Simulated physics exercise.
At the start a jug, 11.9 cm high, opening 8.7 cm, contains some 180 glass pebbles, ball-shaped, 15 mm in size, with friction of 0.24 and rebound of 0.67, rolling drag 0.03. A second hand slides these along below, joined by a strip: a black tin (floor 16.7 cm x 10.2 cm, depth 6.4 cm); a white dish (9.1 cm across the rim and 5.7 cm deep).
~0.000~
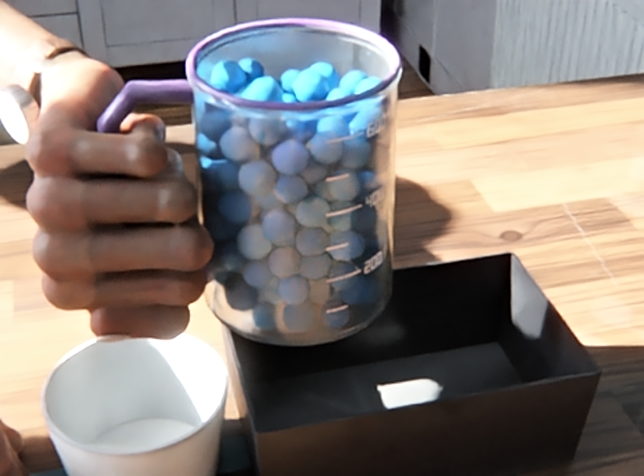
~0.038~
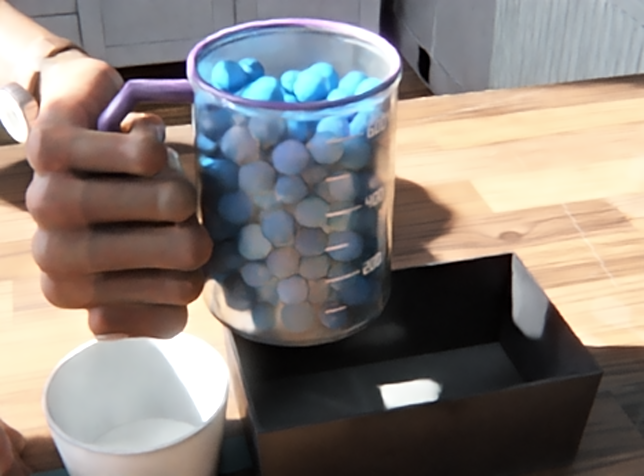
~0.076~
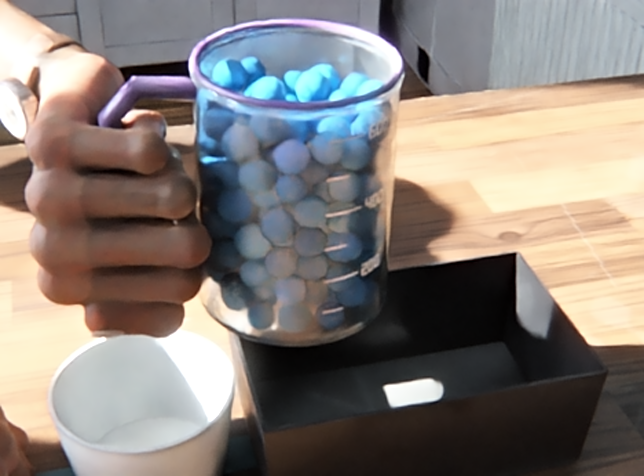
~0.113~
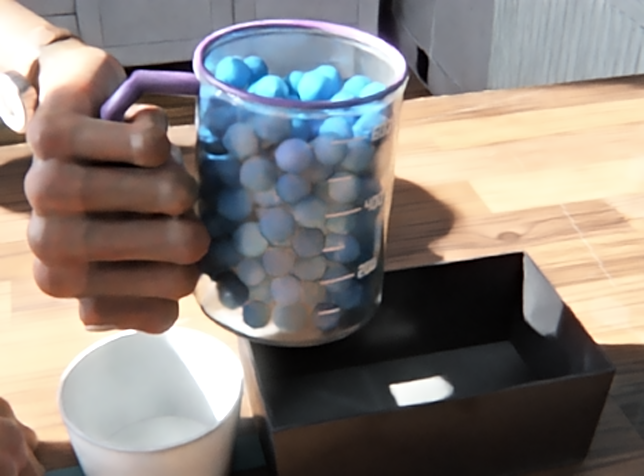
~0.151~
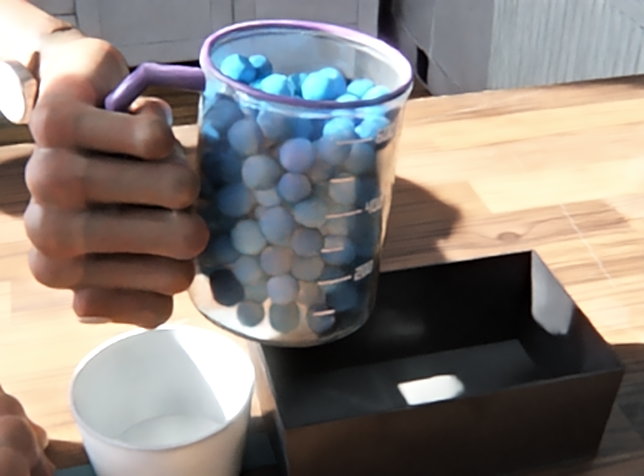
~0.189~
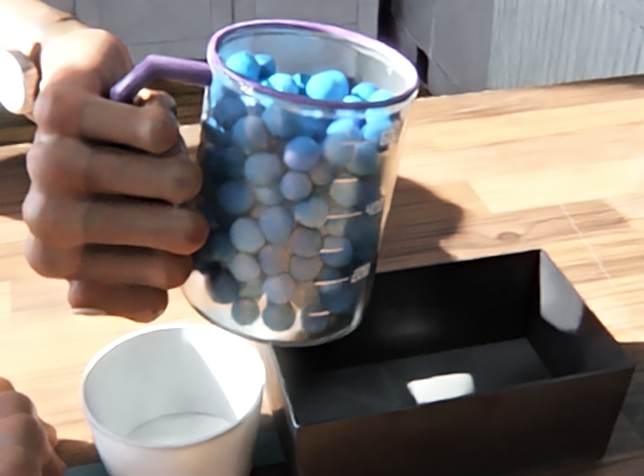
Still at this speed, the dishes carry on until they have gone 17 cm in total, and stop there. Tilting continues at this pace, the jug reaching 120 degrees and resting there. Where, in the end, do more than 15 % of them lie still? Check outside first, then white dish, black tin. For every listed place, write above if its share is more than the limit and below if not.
Outside everything: Above, white dish: Above, black tin: Below.
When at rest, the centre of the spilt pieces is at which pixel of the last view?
Near pixel (463, 399).
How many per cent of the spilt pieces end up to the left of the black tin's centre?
Roughly 80 percent of the spill.
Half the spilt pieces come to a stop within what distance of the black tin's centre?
That comes to some 36 cm from the centre.
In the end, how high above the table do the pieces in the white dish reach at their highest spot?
About 8.5 cm.
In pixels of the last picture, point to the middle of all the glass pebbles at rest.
Near pixel (448, 365).
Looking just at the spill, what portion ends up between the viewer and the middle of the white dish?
About 50 percent.
After 0.68 s, tilt 47 degrees; jug 100 %; middle of all pieces on or above the table near (284, 193).
Then, at 1.10 s, tilt 79 degrees; jug 100 %; middle of all pieces on or above the table near (284, 192).
After 1.48 s, tilt 109 degrees; white dish 25 %, jug 70 %, in the air 10 %; middle of all pieces on or above the table near (338, 251).
Then, at 1.84 s, tilt 120 degrees; white dish 75 %, outside 5 %, jug 5 %, in the air 10 %; middle of all pieces on or above the table near (442, 341).
By 3.7 s all is still; white dish 70 %, outside 30 %, black tin 0 %, jug 0 %.
